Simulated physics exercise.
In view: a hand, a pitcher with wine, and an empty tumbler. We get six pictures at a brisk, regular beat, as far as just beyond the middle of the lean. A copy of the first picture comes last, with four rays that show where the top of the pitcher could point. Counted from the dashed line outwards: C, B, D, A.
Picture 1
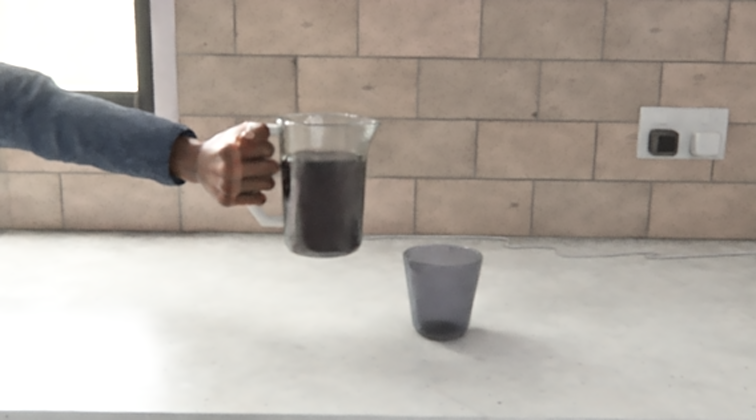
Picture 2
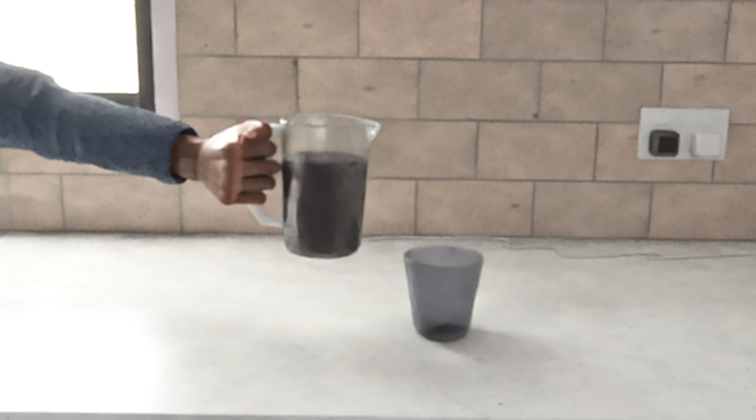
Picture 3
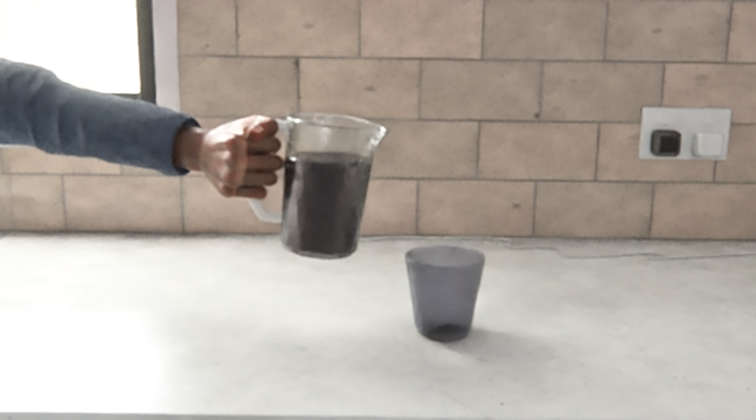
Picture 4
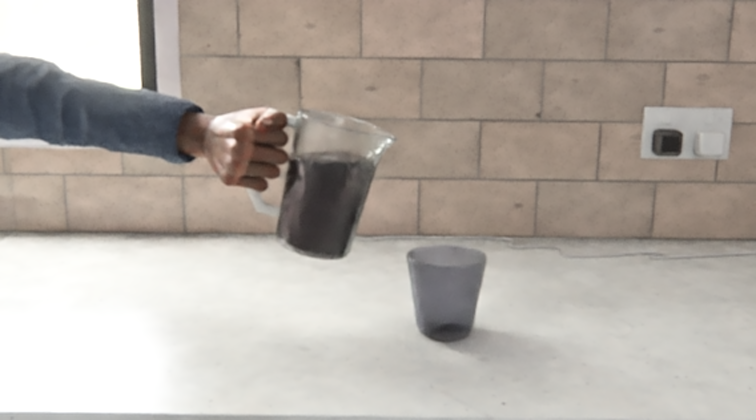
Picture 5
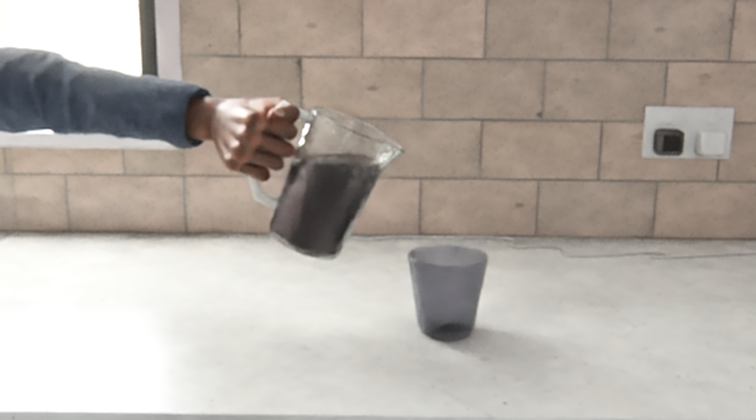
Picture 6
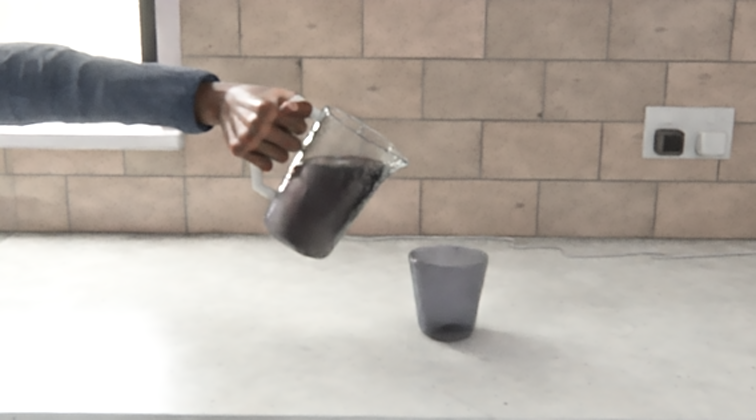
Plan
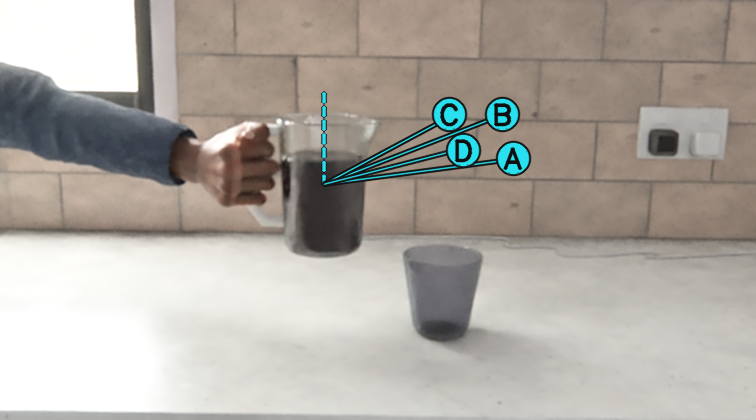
At first, a hand holds a clear pitcher of dark liquid upright by its handle, above a pale counter and to the left of an empty tumbler. The hand then tilts the pitcher steadily rightward, its lip lowering toward the tumbler's side while the liquid stays inside.
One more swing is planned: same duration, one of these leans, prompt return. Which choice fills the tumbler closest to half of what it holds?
B.
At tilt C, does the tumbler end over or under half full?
Under.
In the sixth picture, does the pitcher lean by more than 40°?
No.
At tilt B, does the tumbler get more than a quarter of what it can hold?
Yes, it does.
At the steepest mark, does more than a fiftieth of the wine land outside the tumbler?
Yes, it does.
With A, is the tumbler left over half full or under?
Over.
On the marked copy, A at (496, 161); B at (487, 120); C at (435, 124); D at (446, 152).
If A is chosen, the tumbler ends with about 76 % of what it can hold; 10 % of the wine is spilt.
If B is chosen, the tumbler ends with about 49 % of what it can hold.
If C is chosen, the tumbler ends with about 32 % of what it can hold.
If D is chosen, the tumbler ends with about 68 % of what it can hold.
